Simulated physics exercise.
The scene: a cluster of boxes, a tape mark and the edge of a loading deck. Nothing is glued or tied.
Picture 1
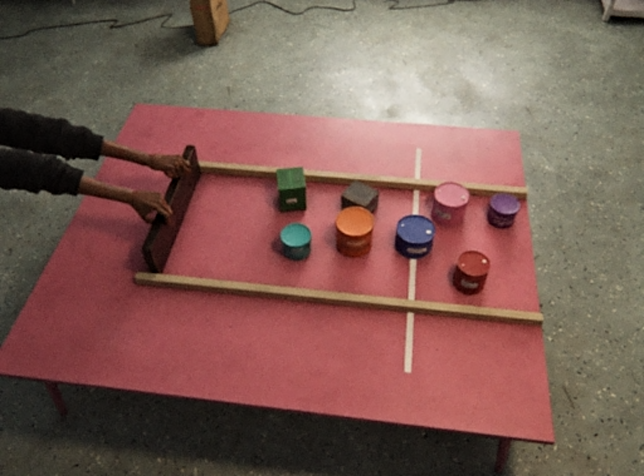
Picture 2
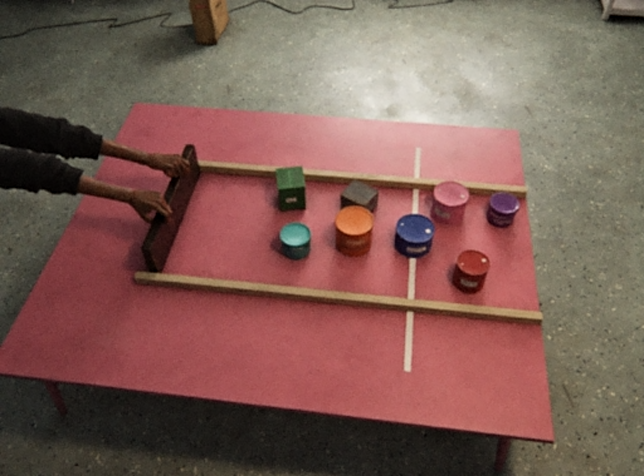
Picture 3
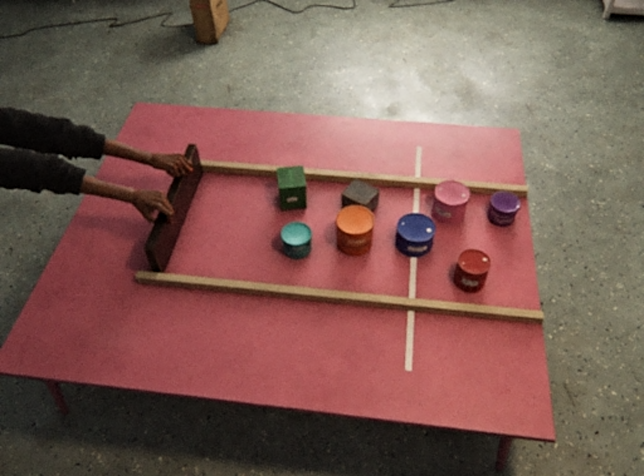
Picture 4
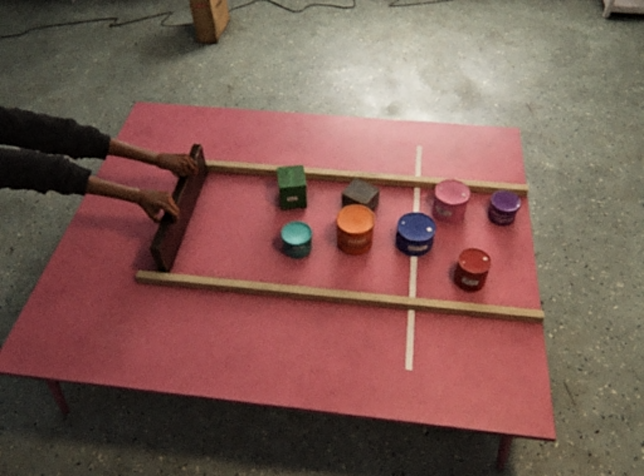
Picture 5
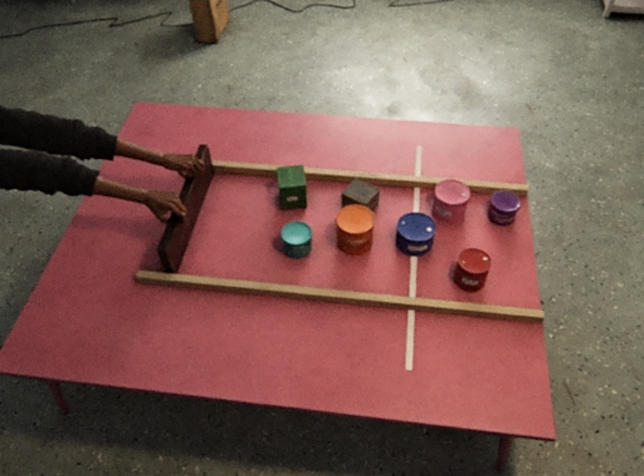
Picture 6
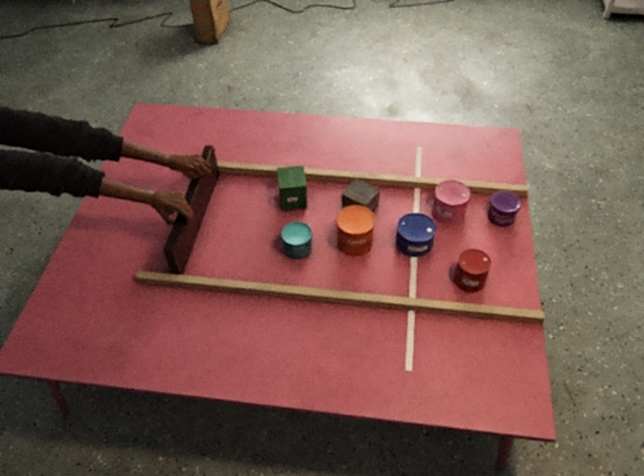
A dark plank, held by two hands, slides slightly right toward colored containers on a red table.
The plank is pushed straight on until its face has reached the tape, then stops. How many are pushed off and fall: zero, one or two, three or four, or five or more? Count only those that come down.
The number that fall off is zero.
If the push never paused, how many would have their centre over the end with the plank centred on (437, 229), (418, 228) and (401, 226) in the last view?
Place by place, 1, 0 and 0.
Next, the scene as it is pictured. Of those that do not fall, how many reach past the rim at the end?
It comes to 1.
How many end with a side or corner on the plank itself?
The number is 3.
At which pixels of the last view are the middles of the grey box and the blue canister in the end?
First (459, 203), then (472, 235).
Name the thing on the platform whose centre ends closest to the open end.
The purple pail.
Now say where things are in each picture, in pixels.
The first frame shows purple pail (503, 211); red canister (471, 273); pink canister (450, 204); plank (174, 208); tape (414, 243).
The second frame shows red canister (471, 272); green tote (291, 189).
The third frame shows pink canister (450, 203); plank (176, 206).
The fourth frame shows purple pail (504, 209); blue canister (415, 234).
The fifth frame shows red canister (472, 270); orange pail (355, 230).
The sixth frame shows purple pail (504, 209); red canister (472, 271); pink canister (450, 203); plank (194, 208); tape (415, 241).
A little later, none off yet; purple pail at rest near (504, 209); red canister at rest near (472, 271); pink canister at rest near (450, 203).
When it is over, the number that fall off is zero.
